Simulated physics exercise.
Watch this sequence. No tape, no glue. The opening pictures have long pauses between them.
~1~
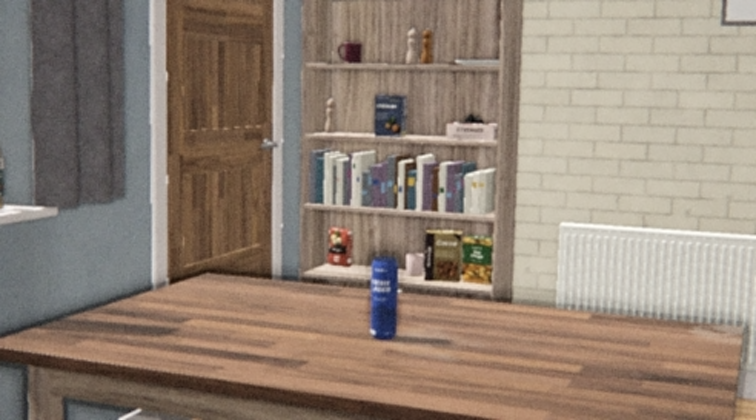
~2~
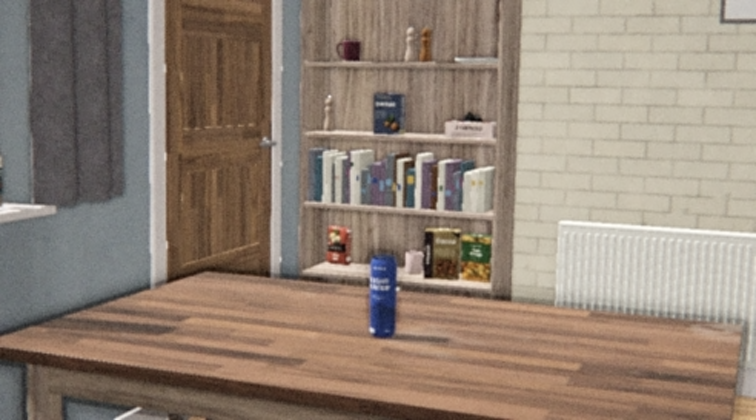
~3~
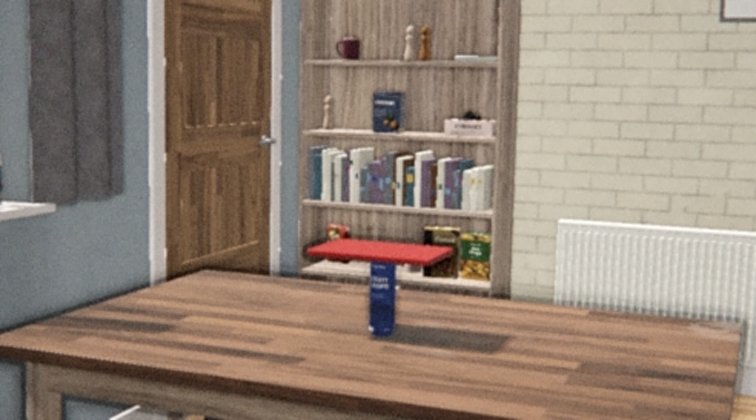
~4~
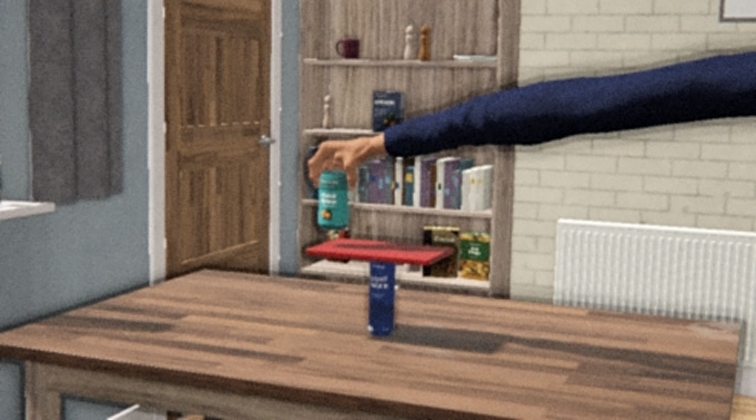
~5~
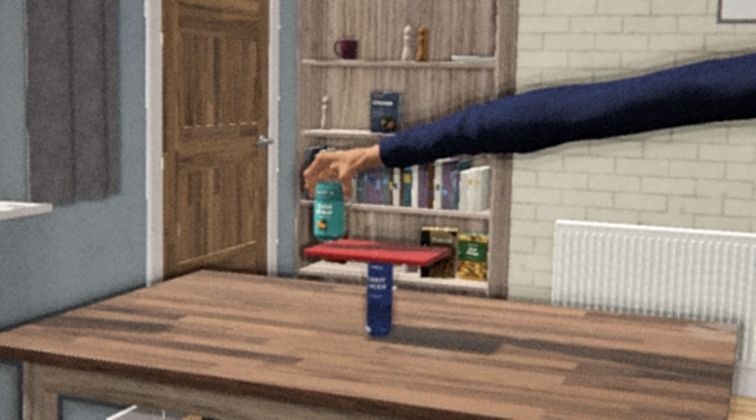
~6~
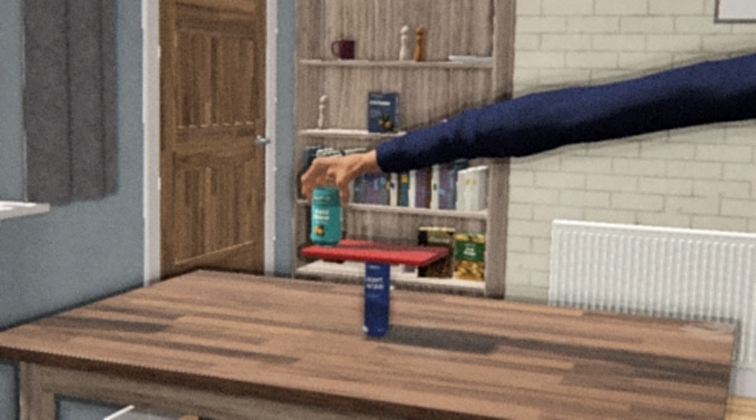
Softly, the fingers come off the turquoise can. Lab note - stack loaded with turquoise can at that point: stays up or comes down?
Observed: Comes down.
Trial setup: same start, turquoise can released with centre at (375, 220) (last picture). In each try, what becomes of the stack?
Stands.
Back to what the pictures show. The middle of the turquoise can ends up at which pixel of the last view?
I'd point to roughly (279, 310).
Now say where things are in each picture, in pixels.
In the first frame, the last thing is not in view yet; blue can (384, 298).
In the second frame, the last thing is not in view yet; blue can (383, 297).
In the third frame, the last thing is not in view yet; blue can (383, 295).
The fourth frame shows still above its spot; turquoise can (334, 201); blue can (382, 295).
The fifth frame shows still above its spot; turquoise can (330, 211); blue can (380, 295).
The sixth frame shows set down, still held; turquoise can (327, 217); blue can (377, 295).
Then, 0.50 s after the last picture, red lid and turquoise can now fallen.
Then, 0.70 s after the last picture, things are still on the move.
Then, 1.00 s after the last picture, blue can now fallen.
By the end, fallen, blue can, red lid and turquoise can. Seen from the same camera at the end, turquoise can near (279, 310). The stack comes apart.
